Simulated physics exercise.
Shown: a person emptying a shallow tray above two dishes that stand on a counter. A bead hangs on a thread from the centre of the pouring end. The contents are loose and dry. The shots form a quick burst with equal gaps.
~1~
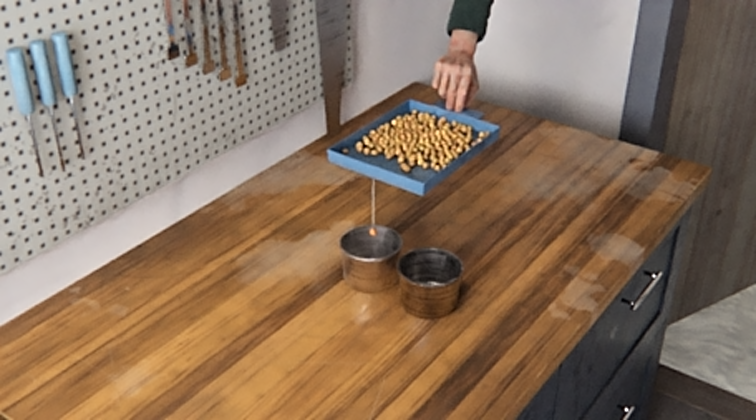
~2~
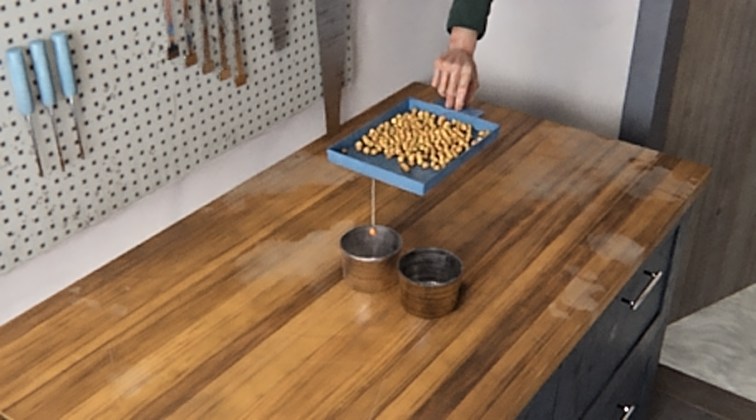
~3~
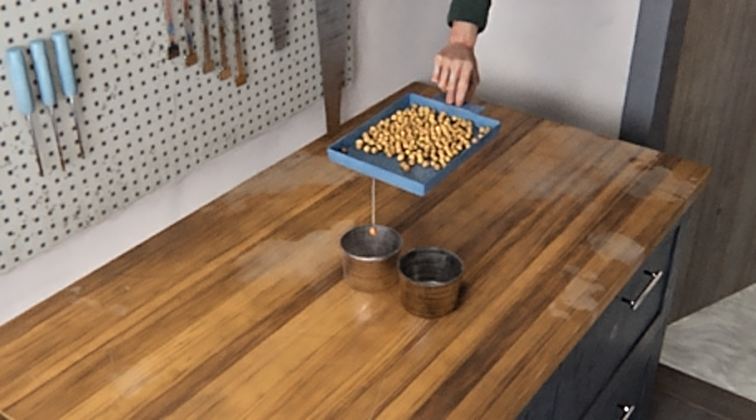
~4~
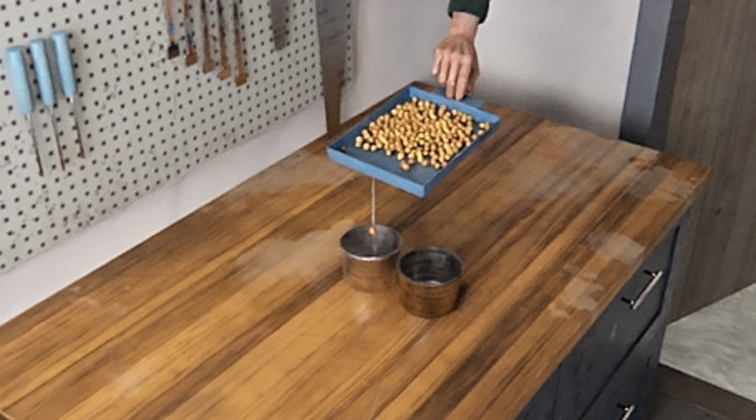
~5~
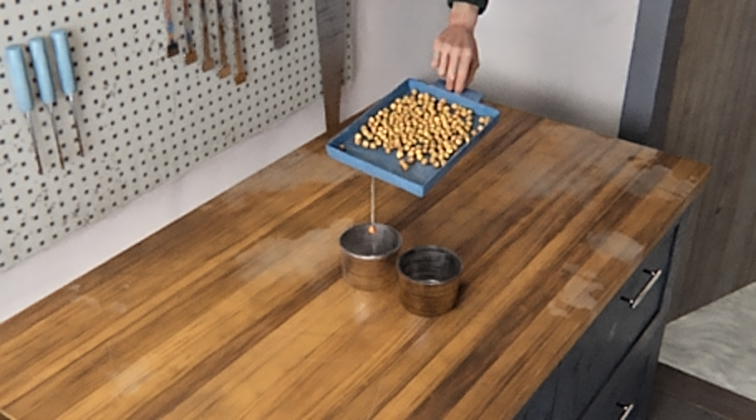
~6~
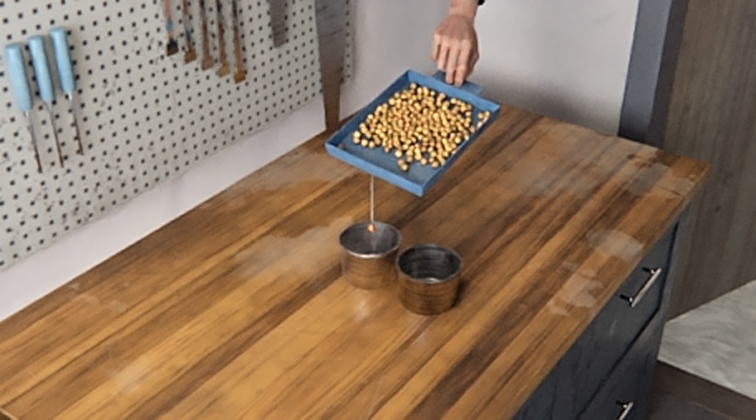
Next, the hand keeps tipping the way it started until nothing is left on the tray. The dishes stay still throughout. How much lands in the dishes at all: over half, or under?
The dishes are going to end up holding the main part.
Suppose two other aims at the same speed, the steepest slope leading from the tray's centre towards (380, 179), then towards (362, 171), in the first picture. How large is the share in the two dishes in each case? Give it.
10 % and 10 %.
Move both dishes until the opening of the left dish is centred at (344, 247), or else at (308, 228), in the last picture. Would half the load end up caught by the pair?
Taking the places in turn, it's past half and then shy of half.
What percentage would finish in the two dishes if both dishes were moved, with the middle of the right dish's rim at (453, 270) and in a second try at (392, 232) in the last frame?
40 % and 0 %.
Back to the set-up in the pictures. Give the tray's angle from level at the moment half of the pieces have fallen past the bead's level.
95°, roughly.
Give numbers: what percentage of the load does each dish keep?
The left dish has 0 per cent, the right dish has 60.
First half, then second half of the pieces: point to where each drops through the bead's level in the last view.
About (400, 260), and after that about (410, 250).
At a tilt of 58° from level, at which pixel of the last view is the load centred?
In the last view, the load is centred near (407, 153).
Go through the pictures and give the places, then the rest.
The first frame shows corners of the pouring end at (329, 149) and (423, 183), level; middle of the load at (422, 139), round wooden beads; left dish at (353, 270); right dish at (412, 296); bead on its thread at (373, 232).
The second frame shows corners of the pouring end at (329, 149) and (423, 183), level; middle of the load at (421, 138).
The third frame shows corners of the pouring end at (329, 148) and (423, 184), tipped barely, lowest at the right corner; middle of the load at (422, 135).
The fourth frame shows corners of the pouring end at (329, 147) and (423, 185), tipped a little, lowest at the right corner; middle of the load at (422, 131).
The fifth frame shows corners of the pouring end at (328, 145) and (422, 186), tipped a little, lowest at the right corner; middle of the load at (421, 126).
The sixth frame shows corners of the pouring end at (327, 143) and (421, 186), tipped a little, lowest at the right corner; middle of the load at (420, 123), nearly all on the move; left dish at (352, 266); right dish at (411, 292).
Soon after the last picture, tray tipped steeply; nearly all on the tray; a stray few in the right dish; a stray few in the air.
A little later, tray tipped right over; about a quarter on the tray; about a third in the right dish; a stray few in the left dish; about a quarter outside both; about a quarter in the air.
Later still, tray tipped past a quarter turn; about two thirds in the right dish; a stray few in the left dish; about a third outside both.
By the end, tray tipped past a quarter turn; about two thirds in the right dish; a stray few in the left dish; about a third outside both.
